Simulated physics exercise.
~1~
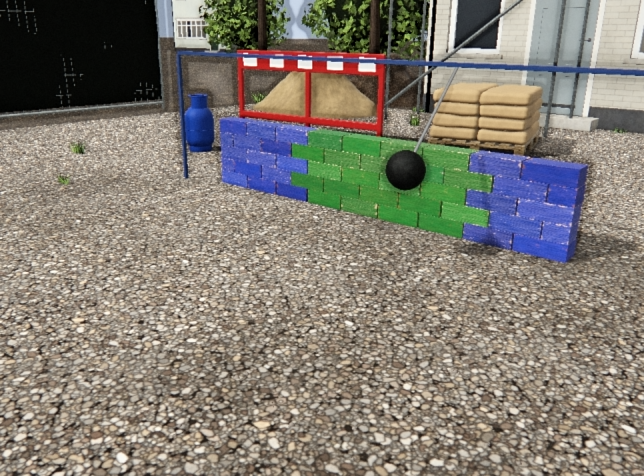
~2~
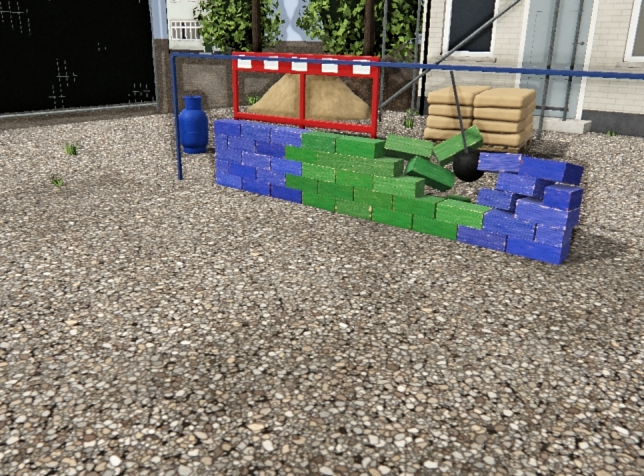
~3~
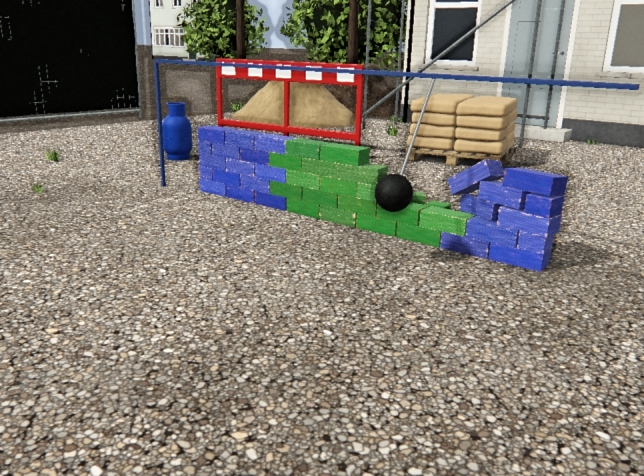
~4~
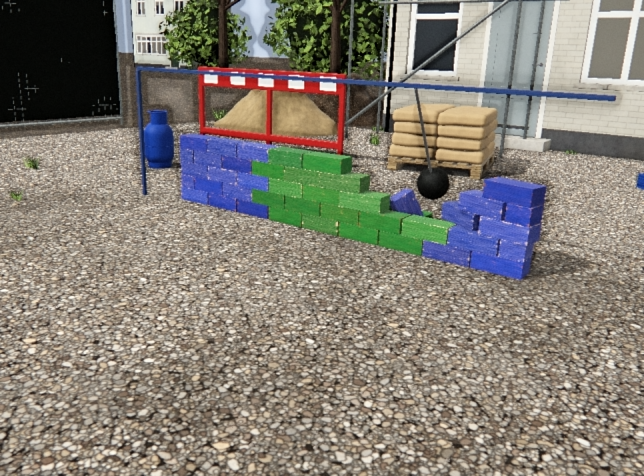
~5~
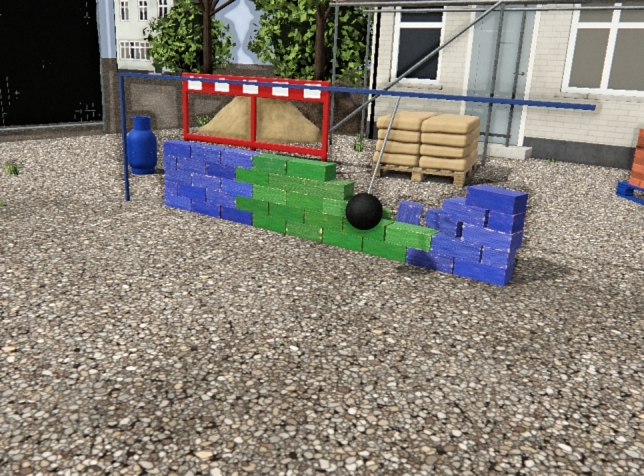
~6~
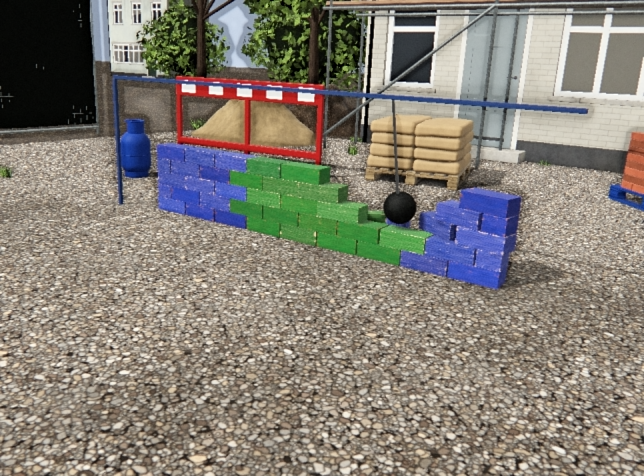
A black ball swings into a blue and green block wall, leaving a gap on top.
